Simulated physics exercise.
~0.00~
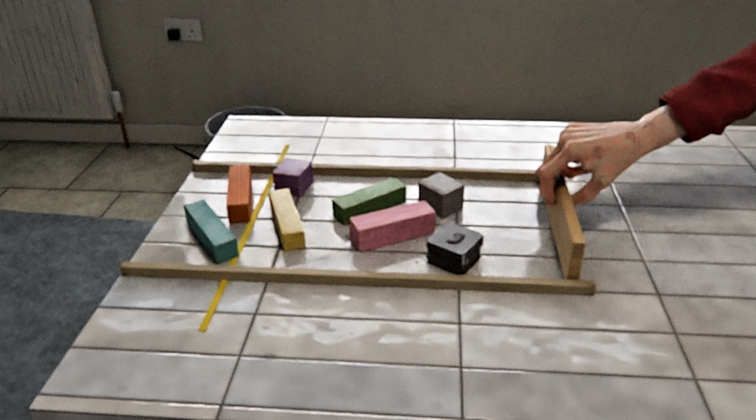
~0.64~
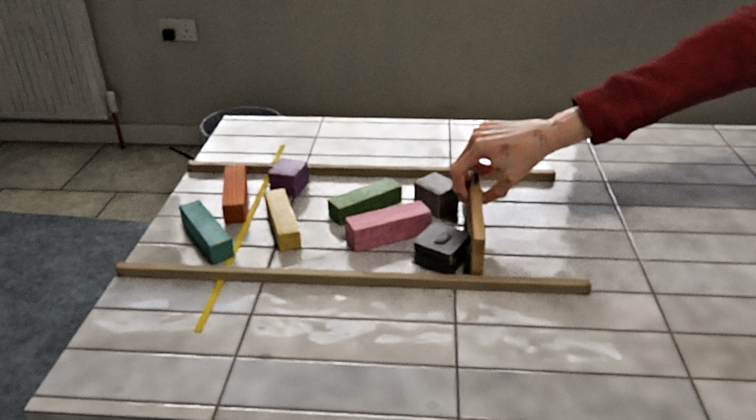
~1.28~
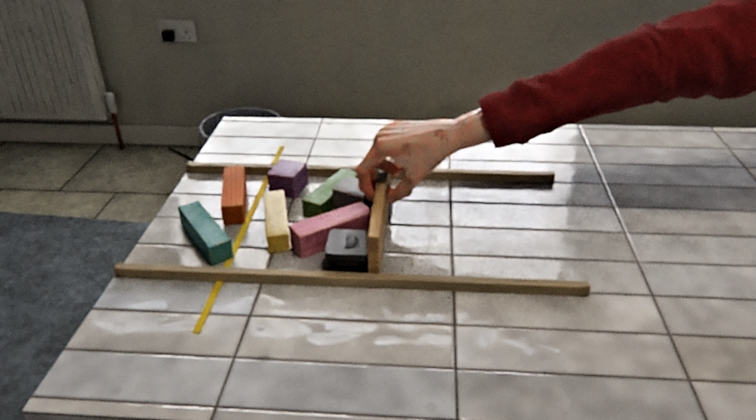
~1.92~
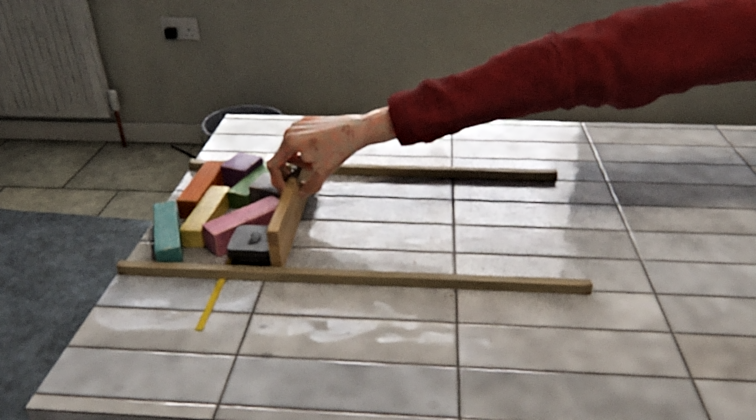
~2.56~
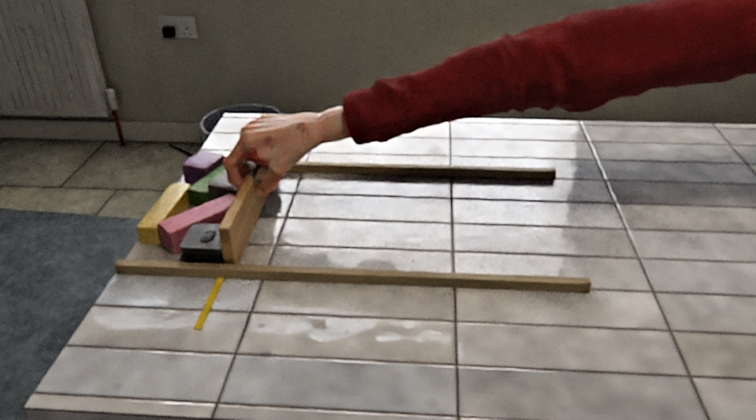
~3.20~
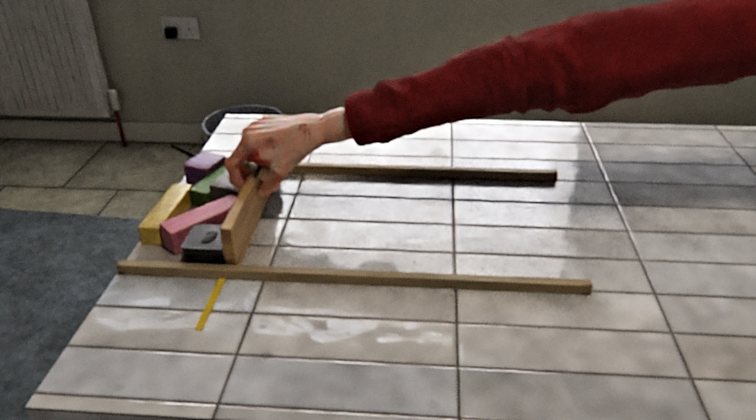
A hand in a red sleeve slid an upright wooden board leftward across a tiled table between two wooden strips, bunching the colourful blocks together until the orange and teal ones went over the far left edge, then stopped with the rest crowded there.
